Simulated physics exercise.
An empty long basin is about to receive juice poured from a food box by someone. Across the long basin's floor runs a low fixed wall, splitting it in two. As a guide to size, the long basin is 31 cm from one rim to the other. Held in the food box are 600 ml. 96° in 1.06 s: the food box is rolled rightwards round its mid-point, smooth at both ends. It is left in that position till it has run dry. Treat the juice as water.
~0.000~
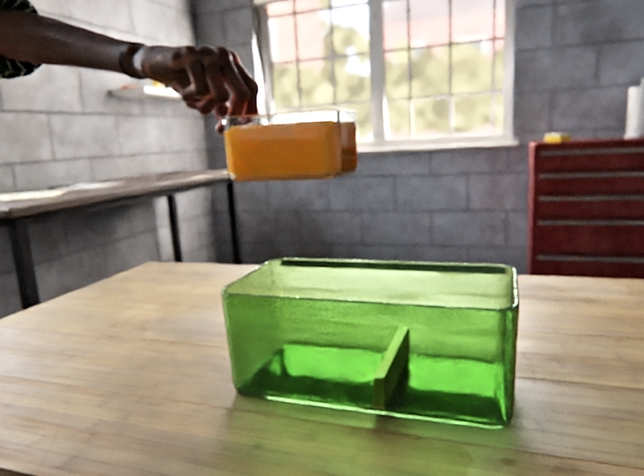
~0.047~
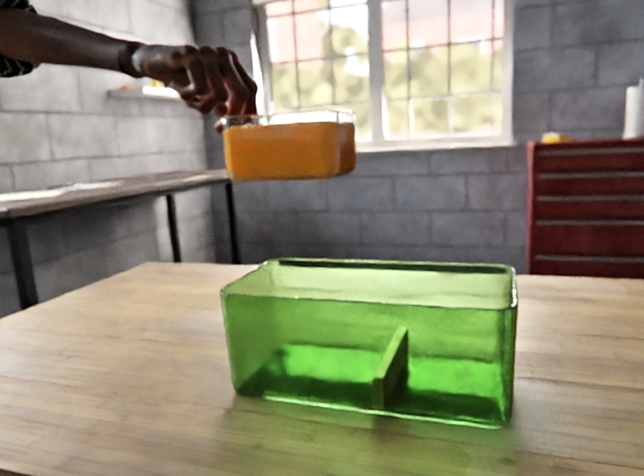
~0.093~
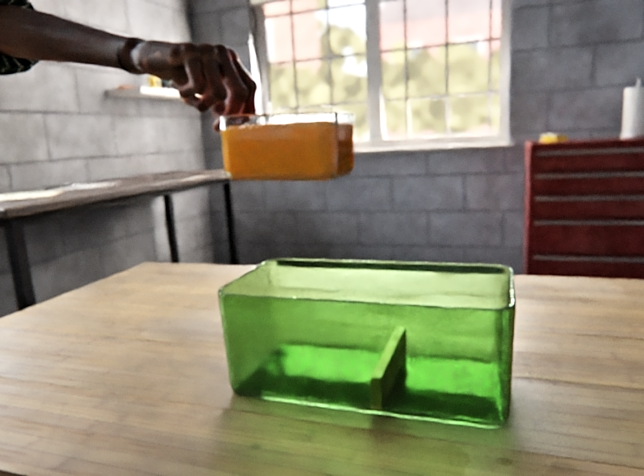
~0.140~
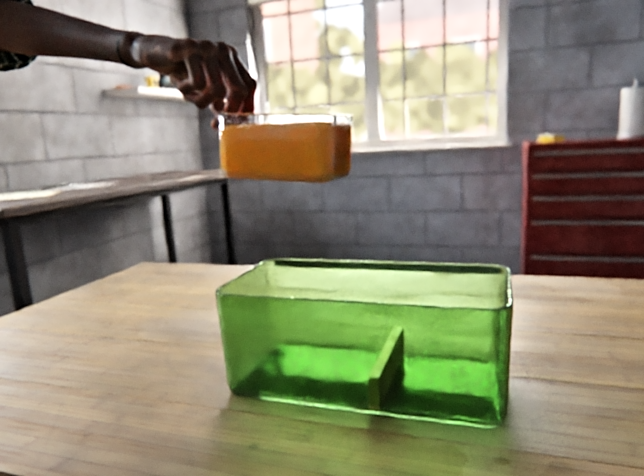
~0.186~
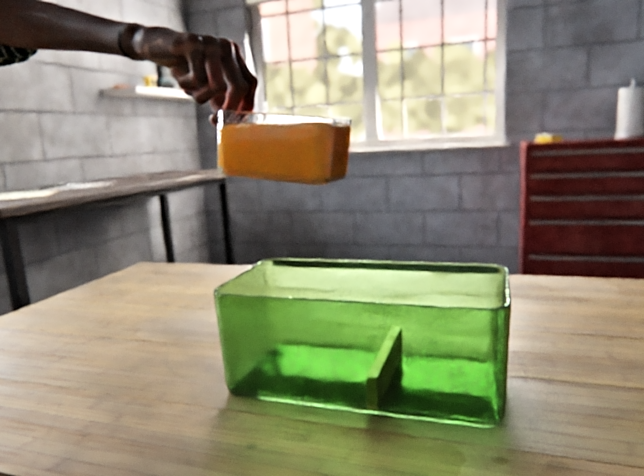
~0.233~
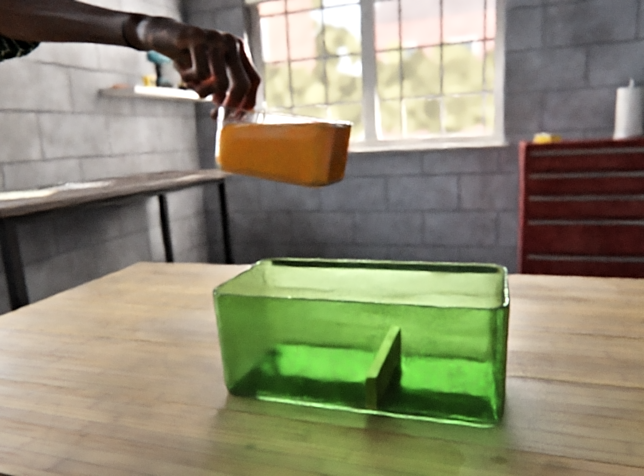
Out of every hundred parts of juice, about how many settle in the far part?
About 72 out of 100.
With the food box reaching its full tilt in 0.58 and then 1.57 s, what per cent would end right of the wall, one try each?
It comes to 70 per cent, and then 70 per cent.
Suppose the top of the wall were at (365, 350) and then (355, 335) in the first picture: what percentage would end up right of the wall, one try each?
The first gives near 85 per cent and the second near 95 per cent.
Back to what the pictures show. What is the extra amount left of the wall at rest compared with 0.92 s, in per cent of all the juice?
Roughly 20 percent.
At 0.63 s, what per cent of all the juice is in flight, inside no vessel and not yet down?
Close to 36 in a hundred.
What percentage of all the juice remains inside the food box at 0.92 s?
Around 12 in a hundred is still there.
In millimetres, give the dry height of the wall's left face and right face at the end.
About 30 mm on the left, about 12 mm on the right.
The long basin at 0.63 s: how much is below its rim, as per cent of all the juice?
Near 12 in a hundred.
By 0.63 s the tilt is 62° and 53 per cent is still to pour, 1 is left of the wall and 11 right of it.
By 0.92 s the tilt is 92° and 13 per cent is still to pour, 7 is left of the wall and 72 right of it.
By 1.23 s the tilt is 96° and 2 per cent is still to pour, 22 is left of the wall and 72 right of it.
By 1.56 s the tilt is 96° and 0 per cent is still to pour, 27 is left of the wall and 72 right of it.
At rest 28 per cent lies left of the wall, 72 right of it and 1 outside.
